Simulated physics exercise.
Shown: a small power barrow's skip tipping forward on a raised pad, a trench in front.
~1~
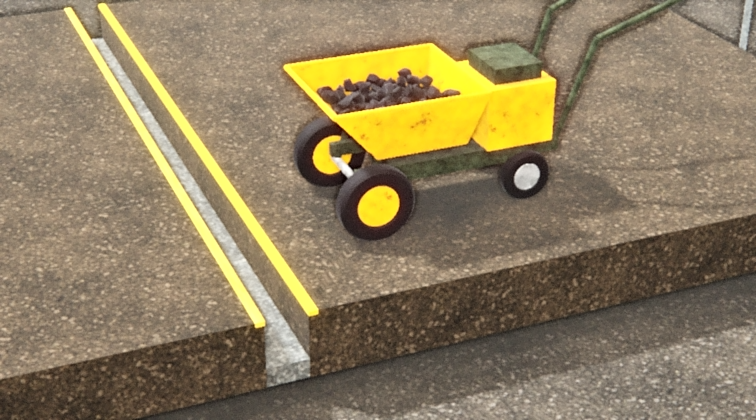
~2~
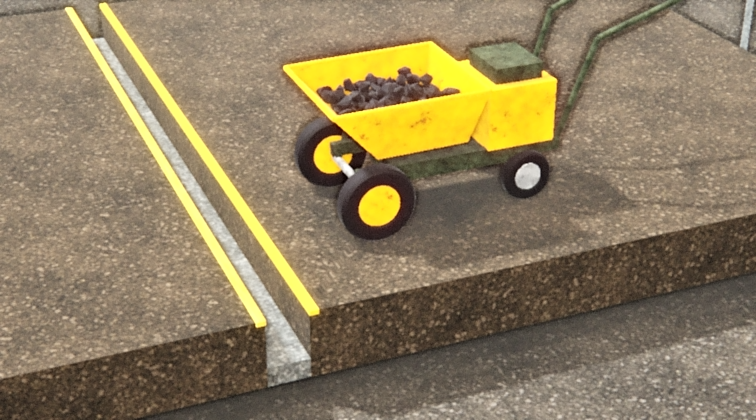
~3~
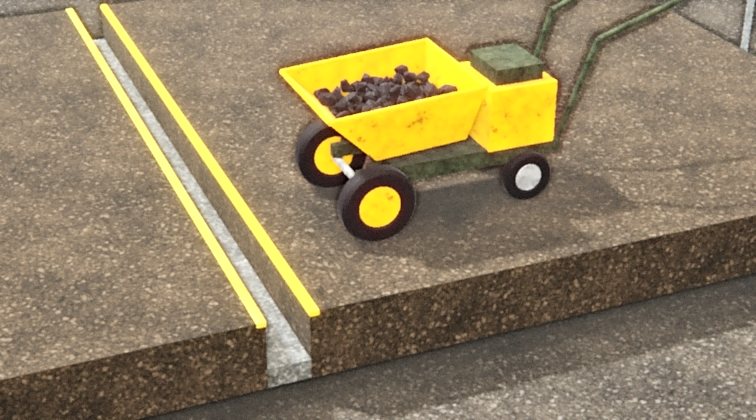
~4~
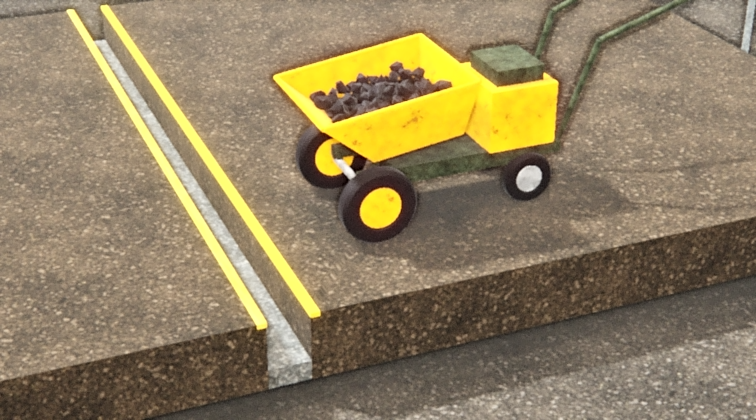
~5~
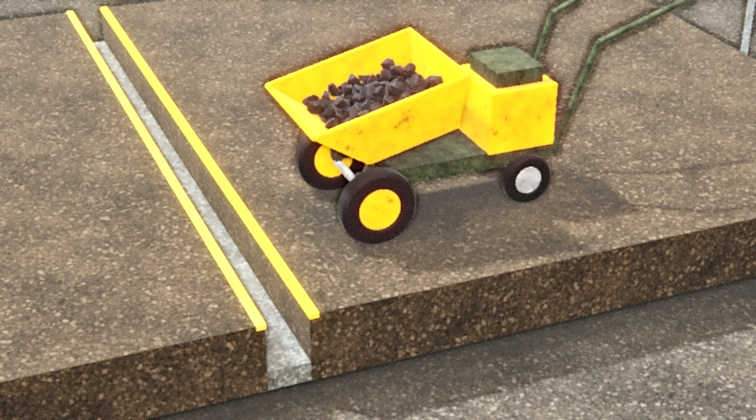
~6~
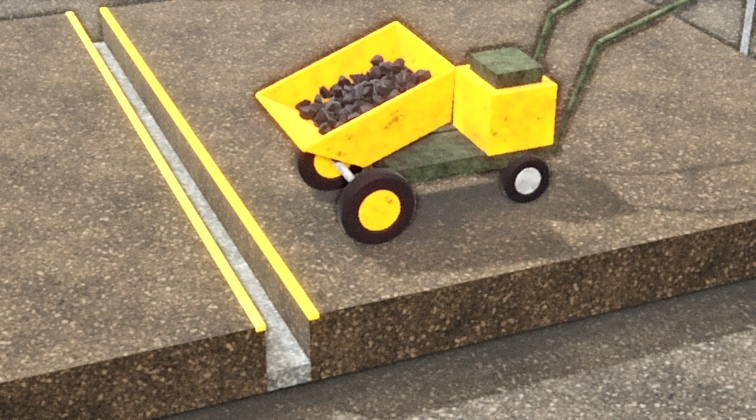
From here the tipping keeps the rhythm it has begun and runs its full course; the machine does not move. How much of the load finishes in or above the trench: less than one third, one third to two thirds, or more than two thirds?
More than two thirds.
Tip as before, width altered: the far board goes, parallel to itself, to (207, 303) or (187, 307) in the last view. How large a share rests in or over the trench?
100 %, give or take, and then 100 %.
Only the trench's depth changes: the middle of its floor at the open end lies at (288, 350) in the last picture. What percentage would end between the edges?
Estimate: Approx. 60 in a hundred.
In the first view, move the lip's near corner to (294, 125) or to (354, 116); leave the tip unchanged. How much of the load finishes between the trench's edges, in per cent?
About 0 %, then 70 %.
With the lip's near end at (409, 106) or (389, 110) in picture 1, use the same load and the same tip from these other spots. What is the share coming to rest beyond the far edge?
First place: Around 0 per cent. Second place: Around 0 per cent.
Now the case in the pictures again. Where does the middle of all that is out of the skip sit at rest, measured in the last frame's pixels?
I'd mark it at roughly (233, 262).
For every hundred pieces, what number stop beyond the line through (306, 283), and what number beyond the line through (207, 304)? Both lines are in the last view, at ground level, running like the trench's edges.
I reckon some 90 per cent and some 10 per cent.
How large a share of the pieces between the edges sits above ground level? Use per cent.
Estimate: Close to 5 in a hundred.
Soon, skip tipped steeply; all in the skip.
A while on, skip tipped right over; about half in the skip; about a third in or heaped over the trench; a small part beyond it.
Towards the end, skip tipped right over; a small part in the skip; most in or heaped over the trench; a small part beyond it.
Finally, skip tipped right over; a small part in the skip; most in or heaped over the trench; a small part beyond it.
